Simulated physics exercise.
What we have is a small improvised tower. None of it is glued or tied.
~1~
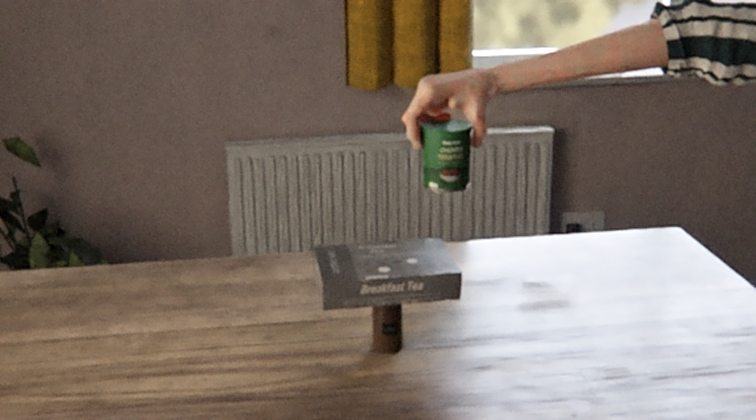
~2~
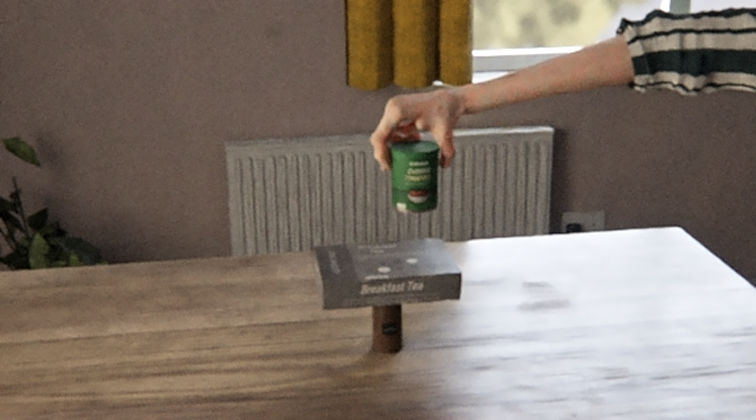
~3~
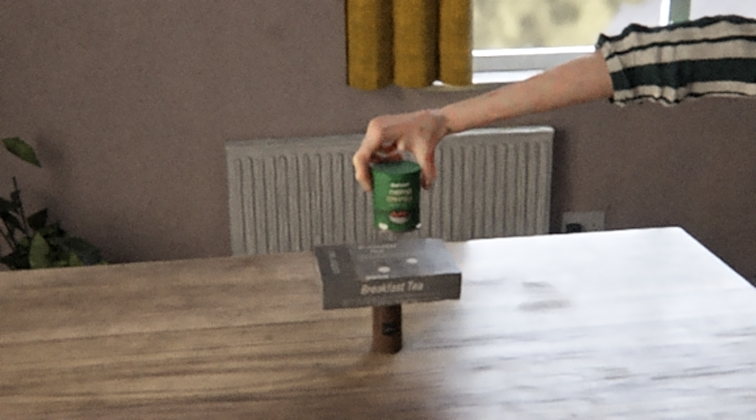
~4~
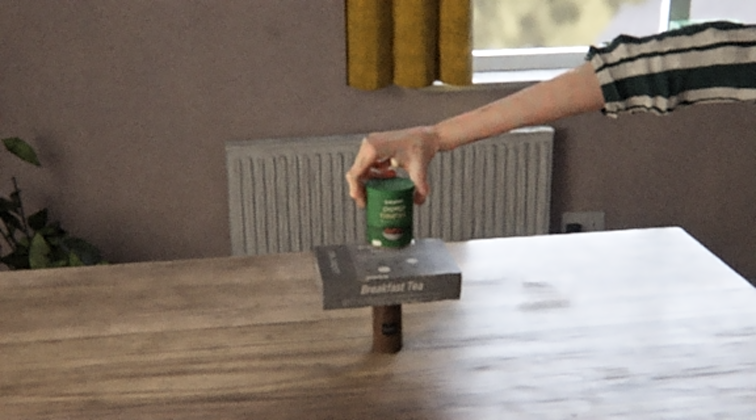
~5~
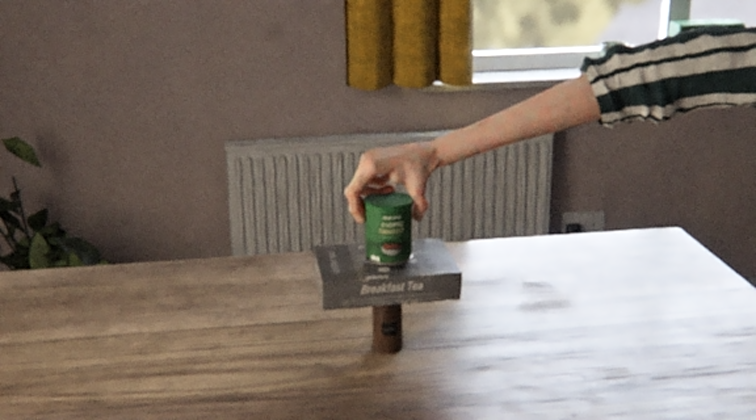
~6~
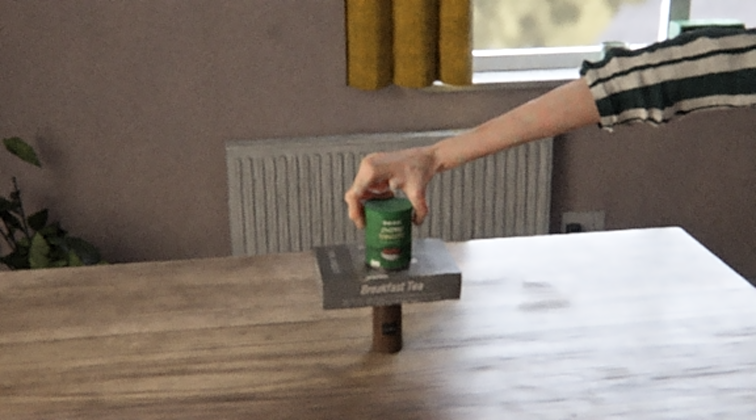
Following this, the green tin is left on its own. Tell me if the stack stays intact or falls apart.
I predict the stack will bear it.
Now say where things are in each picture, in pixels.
On its way; green tin (447, 156); brown shaker (387, 317), in the first picture.
On its way; green tin (415, 176); brown shaker (387, 317), in the second picture.
On its way; green tin (397, 197); brown shaker (387, 317), in the third picture.
On its way; green tin (391, 213); brown shaker (387, 317), in the fourth picture.
On its way; green tin (389, 228); brown shaker (387, 317), in the fifth picture.
In place under the hand; green tin (389, 233); brown shaker (387, 317), in the sixth picture.
Then, 0.80 s after the last picture, nothing has stirred.
Then, 1.70 s after the last picture, green tin resting near (389, 234).
At rest, all 3 in place. Seen from the same camera at the end, green tin near (389, 234). The stack holds.
